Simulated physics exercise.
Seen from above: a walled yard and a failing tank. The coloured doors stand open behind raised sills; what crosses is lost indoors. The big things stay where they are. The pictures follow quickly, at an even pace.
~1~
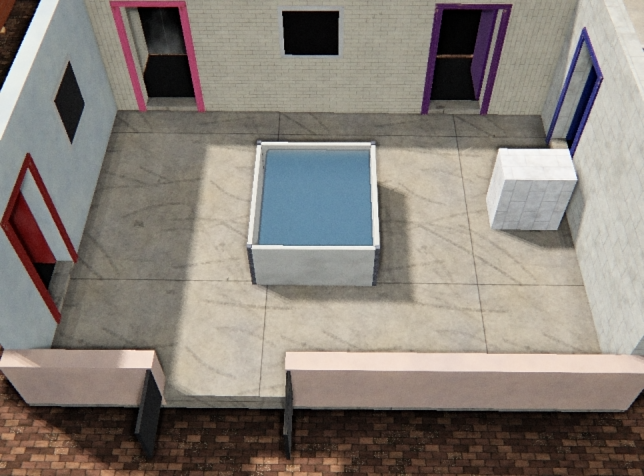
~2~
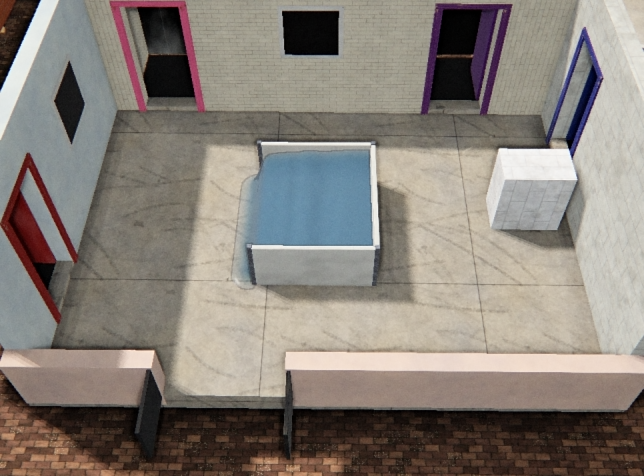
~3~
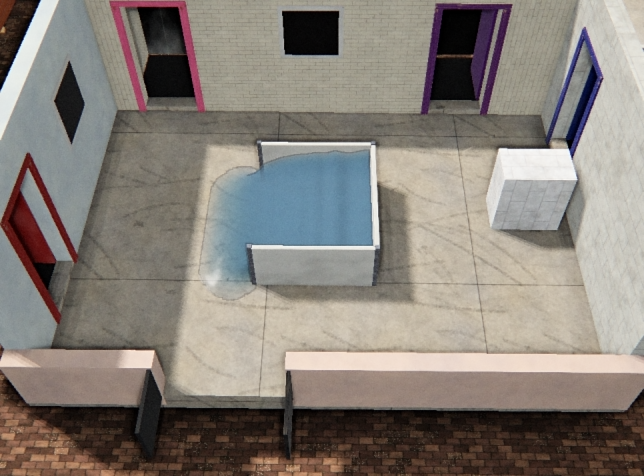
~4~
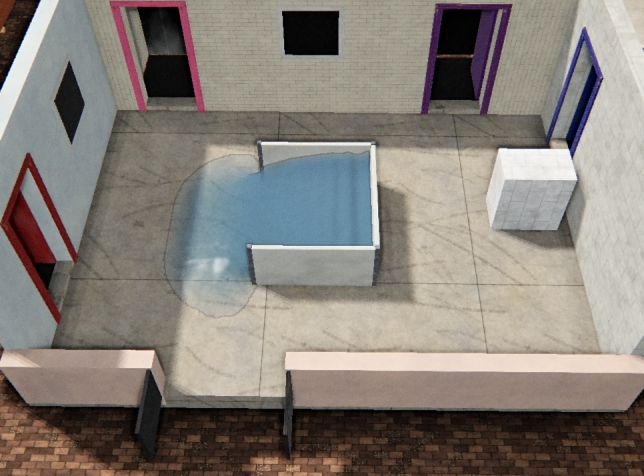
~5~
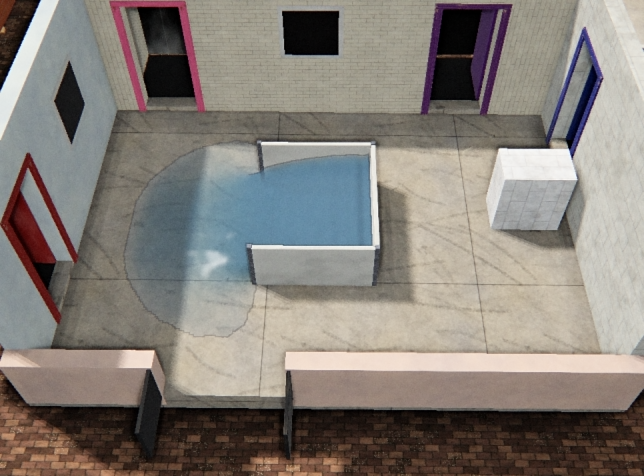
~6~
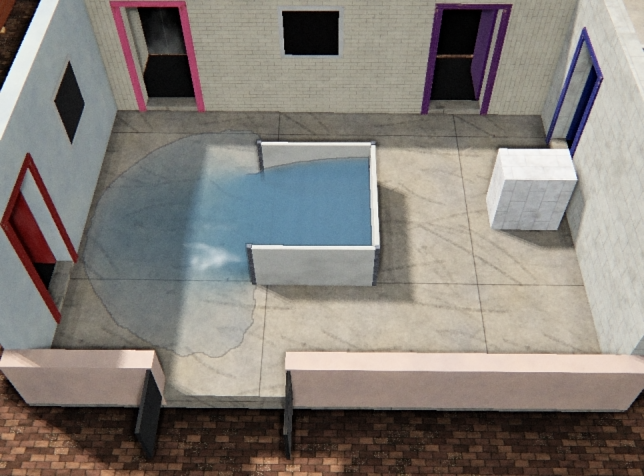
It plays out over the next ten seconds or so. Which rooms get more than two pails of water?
One by one: The red door lets in a lot; the purple door admits no more than that; the pink door lets in a lot; the blue door admits no more than that.
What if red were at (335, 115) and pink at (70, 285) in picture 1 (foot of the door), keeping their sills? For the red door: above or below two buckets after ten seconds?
Then: The red one keeps below it.
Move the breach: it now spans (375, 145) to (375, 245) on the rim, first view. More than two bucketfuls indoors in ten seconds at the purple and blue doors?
Then: The purple door goes over, the blue door floods.
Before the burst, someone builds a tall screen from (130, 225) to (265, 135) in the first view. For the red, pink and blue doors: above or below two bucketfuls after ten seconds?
Then: The red door floods, the pink door stays under, the blue door keeps below it.
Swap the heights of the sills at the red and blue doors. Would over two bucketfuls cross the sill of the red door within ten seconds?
The red one floods.
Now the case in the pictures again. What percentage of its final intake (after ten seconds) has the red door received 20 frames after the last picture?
About 85 per cent.
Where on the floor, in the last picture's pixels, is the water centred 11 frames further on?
Near (181, 224).
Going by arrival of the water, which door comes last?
Last comes the blue one.
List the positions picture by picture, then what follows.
Still water in the open tank at (315, 196), in the first picture.
Water pours out at (260, 219) and has run to a hidden place, in the second picture.
Water pours out at (260, 220) and has run to (239, 171), in the third picture.
Water pours out at (260, 221) and has run to (190, 300), in the fourth picture.
Water pours out at (260, 221) and has run to (155, 181), in the fifth picture.
The front is at (105, 198), out from the gap at (260, 222), in the sixth picture.
A moment on, water covers 35 % of the floor; the red door over two buckets in, the purple door not reached, the pink door wet at the sill, nothing in, the blue door not reached.
Next, water covers 35 % of the floor; the red door far over two buckets in, the purple door not reached, the pink door under two buckets in, the blue door not reached.
Then, water covers 50 % of the floor; the red door far over two buckets in, the purple door not reached, the pink door over two buckets in, the blue door not reached.
Later, water covers 90 % of the floor; the red door far over two buckets in, the purple door wet at the sill, nothing in, the pink door far over two buckets in, the blue door wet at the sill, nothing in.
In the end, water covers 95 % of the floor; the red door far over two buckets in, the purple door wet at the sill, nothing in, the pink door far over two buckets in, the blue door wet at the sill, nothing in.
